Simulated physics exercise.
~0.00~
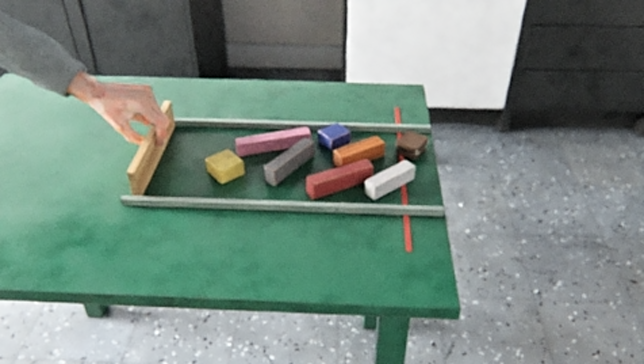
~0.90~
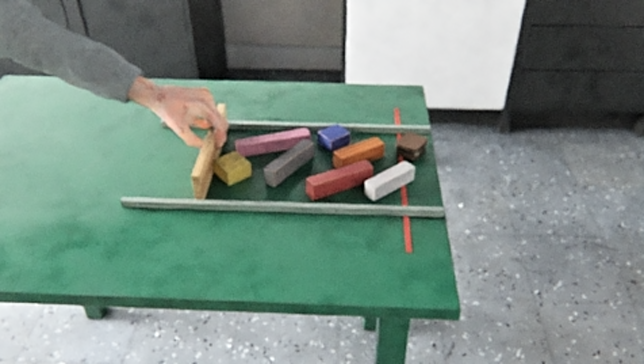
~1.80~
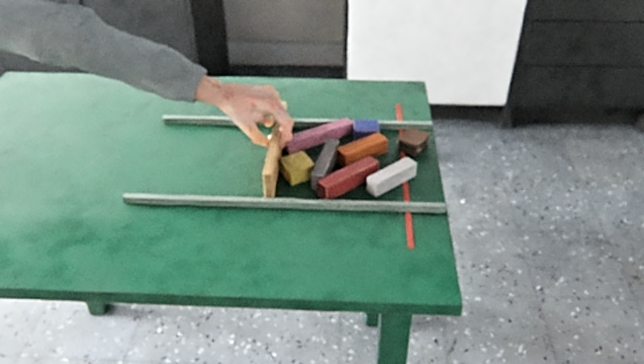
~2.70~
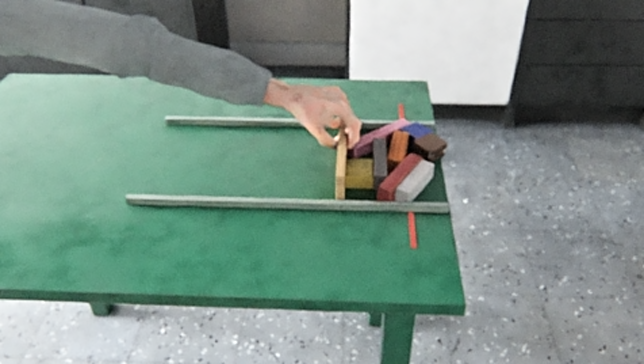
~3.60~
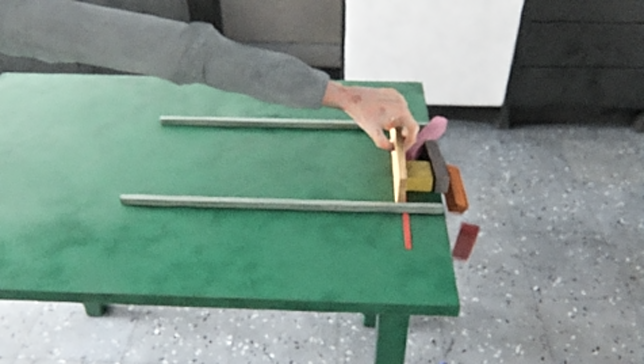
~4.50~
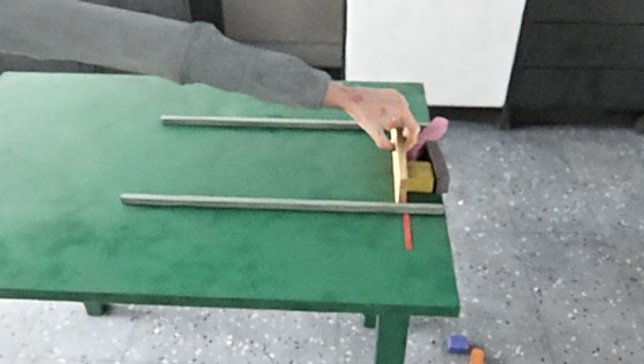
The footage shows a hand sliding an upright wooden board rightward between two rails on a green table, pushing a cluster of coloured blocks past a red tape mark. Several blocks drop off the edge to the floor, while the yellow, gray and pink ones remain by the board.
